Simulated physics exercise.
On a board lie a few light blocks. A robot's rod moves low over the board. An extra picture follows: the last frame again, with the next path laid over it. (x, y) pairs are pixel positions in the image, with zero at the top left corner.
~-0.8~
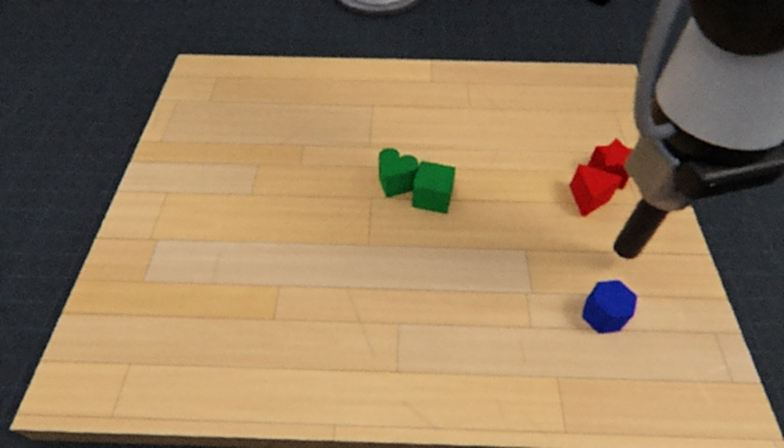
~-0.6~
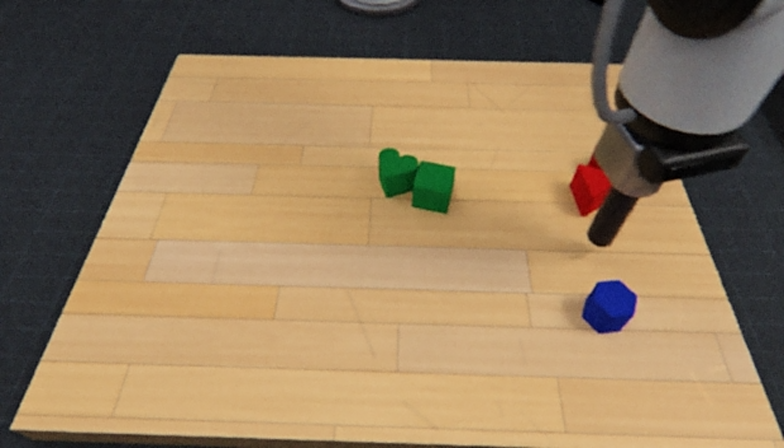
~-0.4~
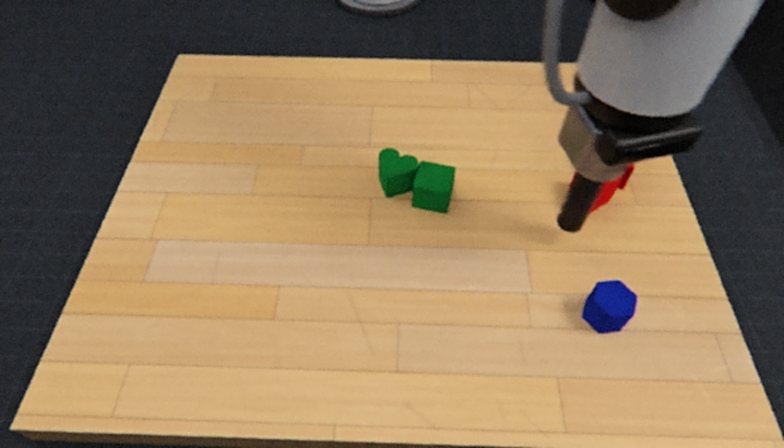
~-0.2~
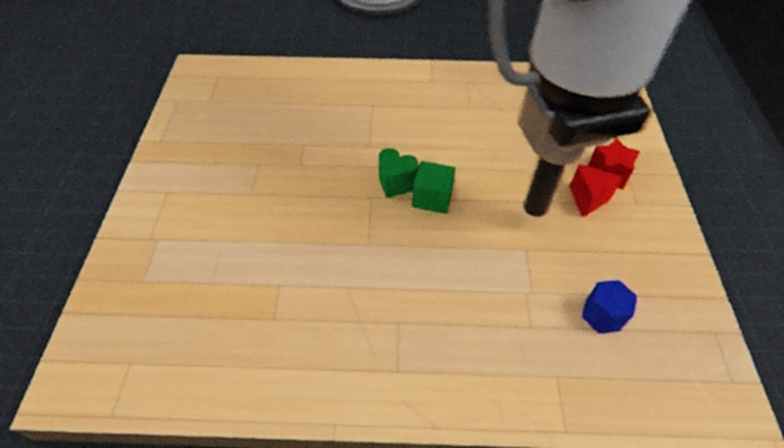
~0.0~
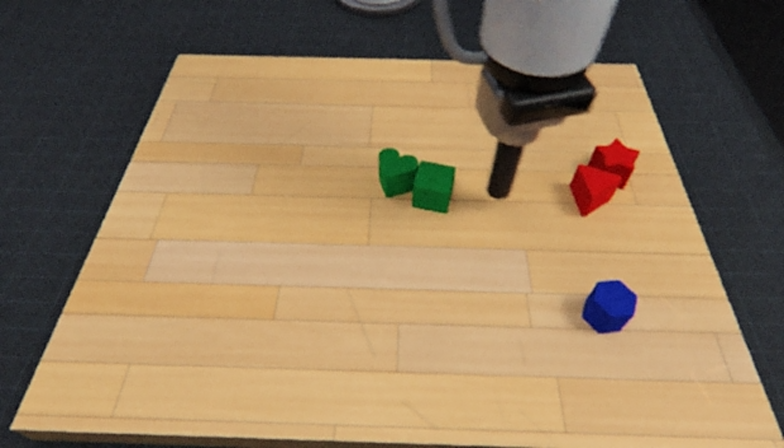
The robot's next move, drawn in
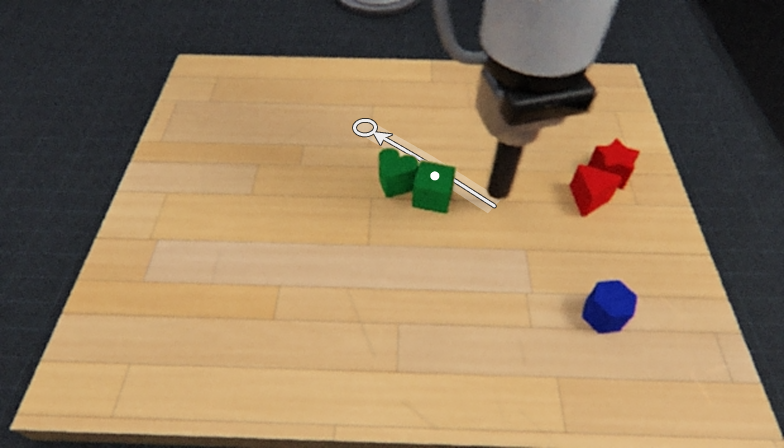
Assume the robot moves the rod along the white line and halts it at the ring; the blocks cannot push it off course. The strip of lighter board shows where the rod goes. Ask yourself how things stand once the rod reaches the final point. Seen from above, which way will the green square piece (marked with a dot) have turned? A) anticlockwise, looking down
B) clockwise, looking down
(A)
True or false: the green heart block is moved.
That is true.
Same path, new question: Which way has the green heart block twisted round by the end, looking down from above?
If we look at it from overhead, the green heart block pivots clockwise.
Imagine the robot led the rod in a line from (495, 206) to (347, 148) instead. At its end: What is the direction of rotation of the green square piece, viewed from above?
Its spin: Anticlockwise.
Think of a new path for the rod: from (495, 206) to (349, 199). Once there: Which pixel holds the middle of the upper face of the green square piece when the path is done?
It sits at (363, 156).
Path on the board, from (495, 206) directly to (365, 128); the dot is on the green square piece.
What follows on the original path. One third of the way, rod (450, 161); green heart block (383, 162); green square piece (427, 173), turned 30° anticlockwise.
Two thirds of the way, rod (406, 135); green heart block (379, 164), turned 20° clockwise; green square piece (425, 171), turned 50° anticlockwise.
At the end, rod (364, 112); green heart block (379, 164), turned 20° clockwise; green square piece (425, 171), turned 50° anticlockwise.
